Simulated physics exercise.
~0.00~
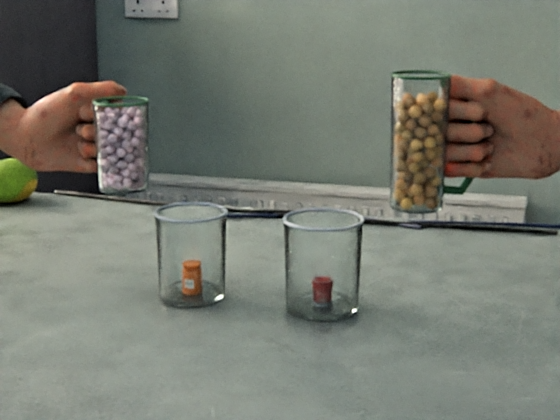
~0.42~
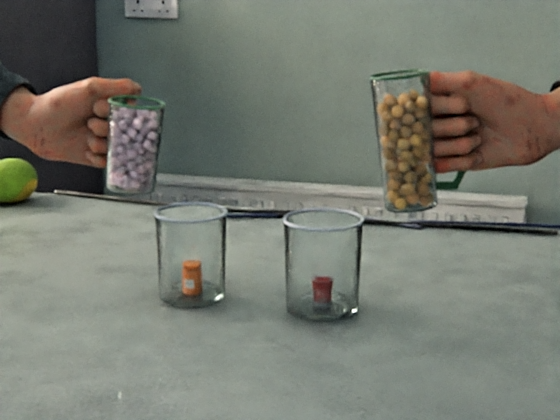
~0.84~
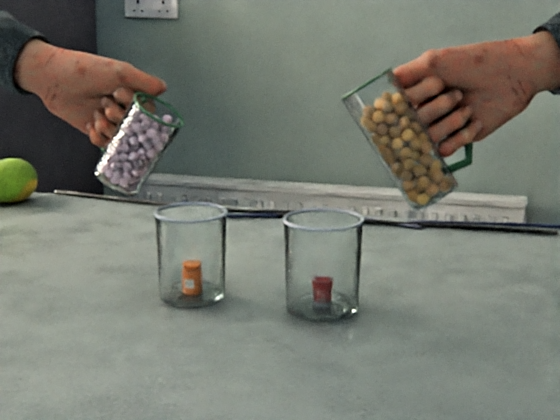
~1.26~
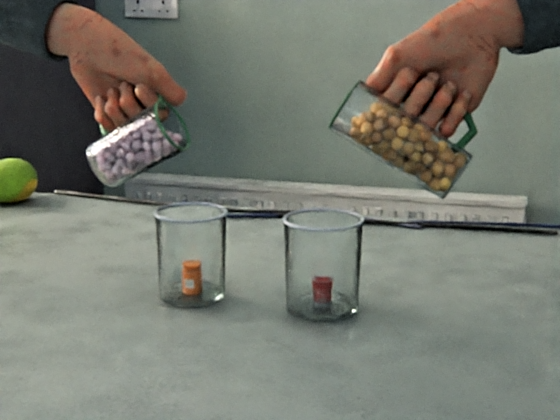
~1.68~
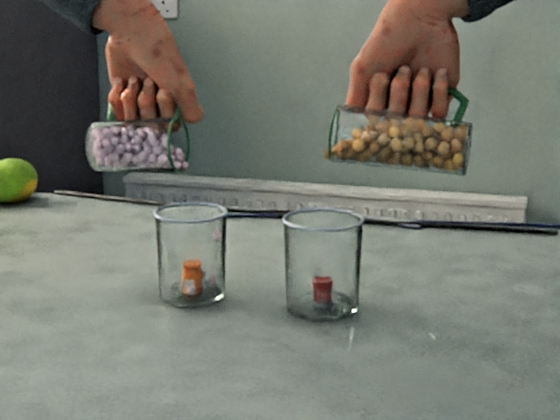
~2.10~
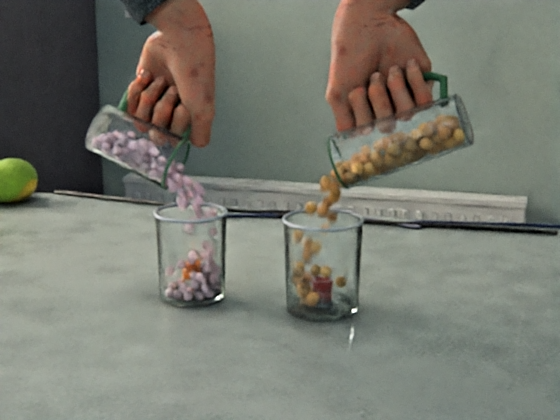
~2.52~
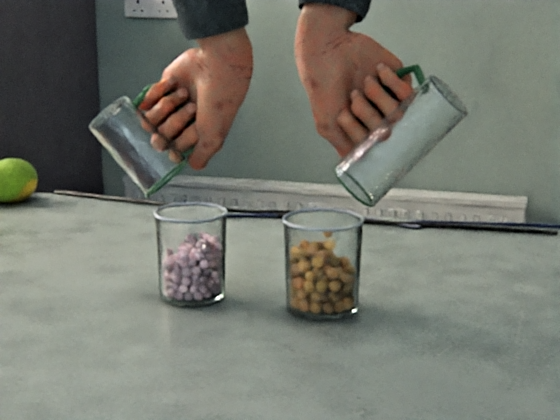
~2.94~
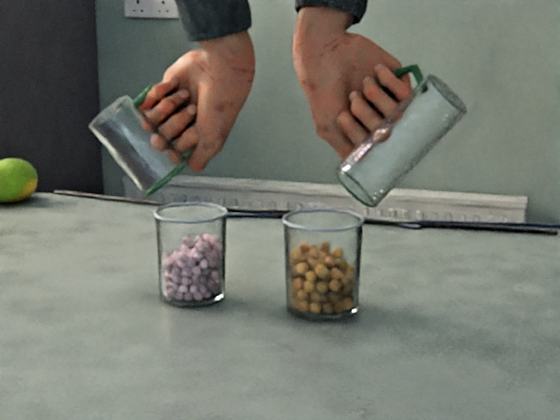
On a grey tabletop against a green wall, two clear glasses stand side by side, a small orange object in the left one and a small red object in the right. Above them, two hands hold clear cups, the left filled with pale purple pieces and the right with yellowish-brown balls. The hands tip the cups inward until they lie on their sides. Purple pieces begin dropping into the left glass, then the balls tumble into the right. Both cups empty and stay tilted downward, while the heaped contents hide both small objects.
